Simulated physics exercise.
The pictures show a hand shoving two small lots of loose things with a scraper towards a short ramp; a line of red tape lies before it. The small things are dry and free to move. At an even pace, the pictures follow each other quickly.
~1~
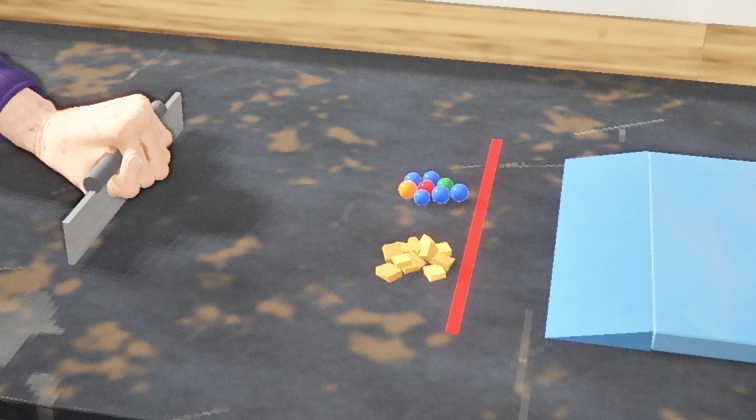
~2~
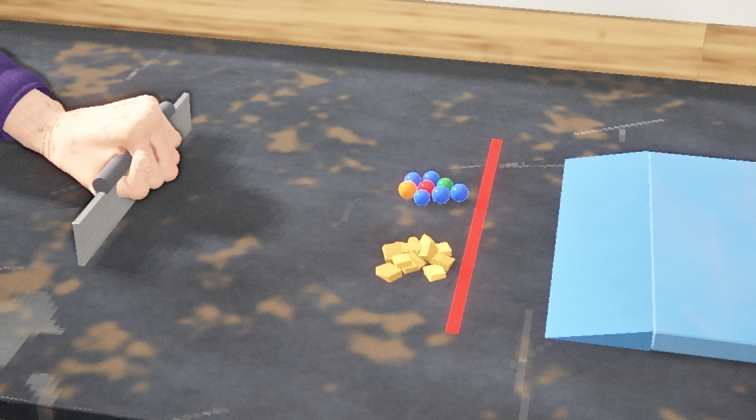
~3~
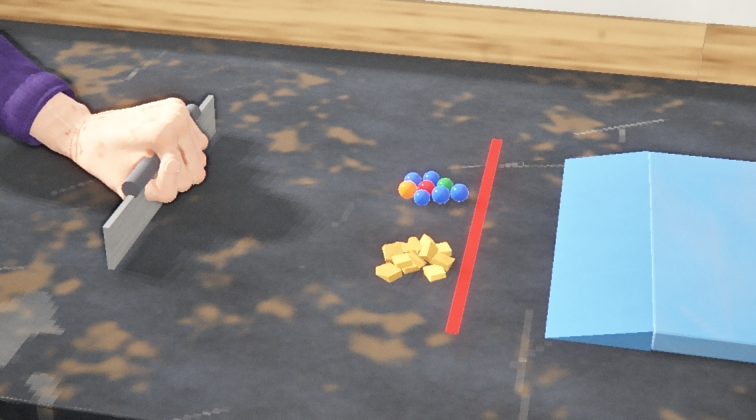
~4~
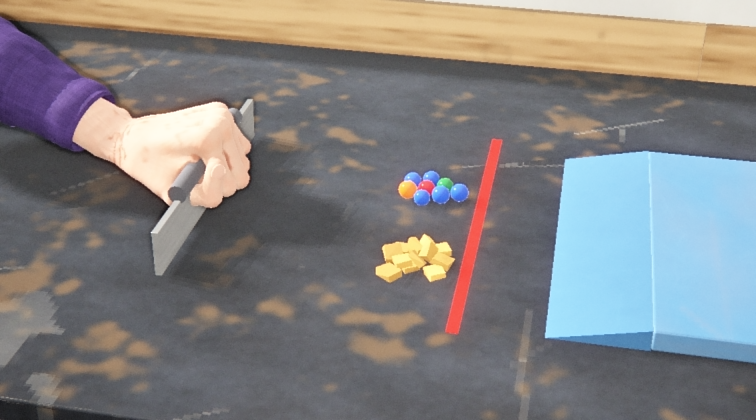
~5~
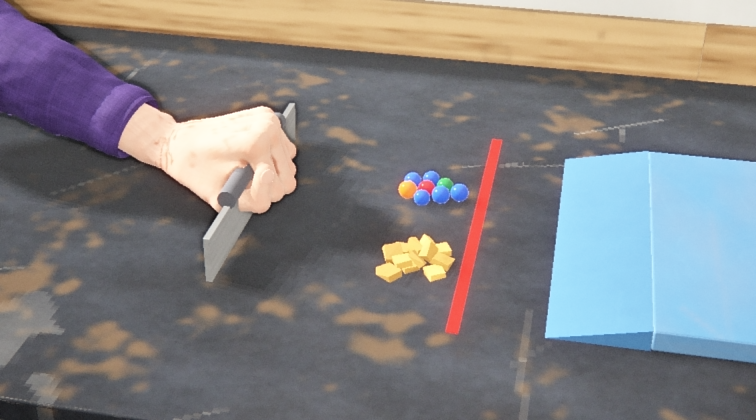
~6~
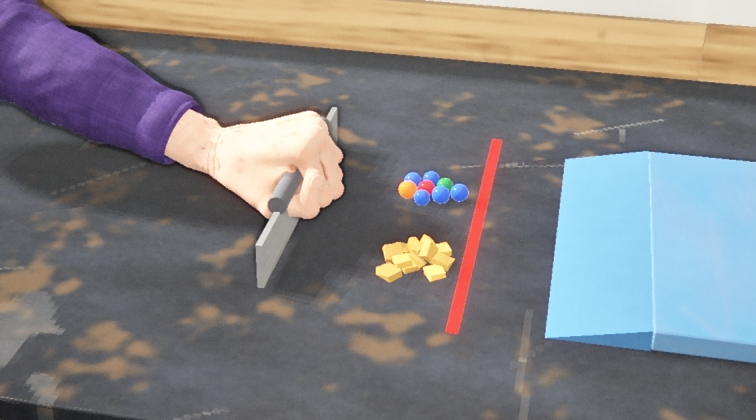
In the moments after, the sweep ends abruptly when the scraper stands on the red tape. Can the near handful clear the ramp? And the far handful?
As it turns out, the near handful cannot climb the slope and the Far handful puts pieces on top.
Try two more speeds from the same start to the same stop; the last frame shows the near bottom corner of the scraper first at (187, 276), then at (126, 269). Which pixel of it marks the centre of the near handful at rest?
Lab note: Resting centre (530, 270) for the first pace, (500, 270) for the second.
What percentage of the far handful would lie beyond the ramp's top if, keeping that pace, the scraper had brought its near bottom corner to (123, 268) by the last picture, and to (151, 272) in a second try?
Try 1: Around 0 percent; try 2: Around 0 percent.
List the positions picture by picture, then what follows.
In the first picture, scraper (78, 231), at rest; red tape (495, 148); top of the ramp (653, 317); near handful (417, 259), a few cereal squares; far handful (427, 188), a few glass marbles.
In the second picture, scraper (87, 232); far handful (427, 188).
In the third picture, scraper (117, 236); near handful (417, 259).
In the fourth picture, scraper (164, 241); far handful (427, 188).
In the fifth picture, scraper (215, 247); near handful (417, 259).
In the sixth picture, scraper (266, 253); red tape (495, 148); top of the ramp (653, 317); near handful (417, 259); far handful (427, 188).
Then, 0.13 s later than the last frame, scraper still moving, near (408, 180); near handful every one short of the ramp; far handful every one short of the ramp.
Then, 0.27 s later than the last frame, scraper stopped at the red tape; near handful every one short of the ramp; far handful every one short of the ramp.
Then, 0.55 s later than the last frame, scraper stopped at the red tape; near handful roughly two thirds on the ramp, roughly a third short of the ramp; far handful roughly half past the top, roughly half on the ramp.
When it is over, scraper stopped at the red tape; near handful not one past the top, roughly two thirds on the ramp, roughly a third short of the ramp; far handful the larger part past the top, roughly a quarter short of the ramp.
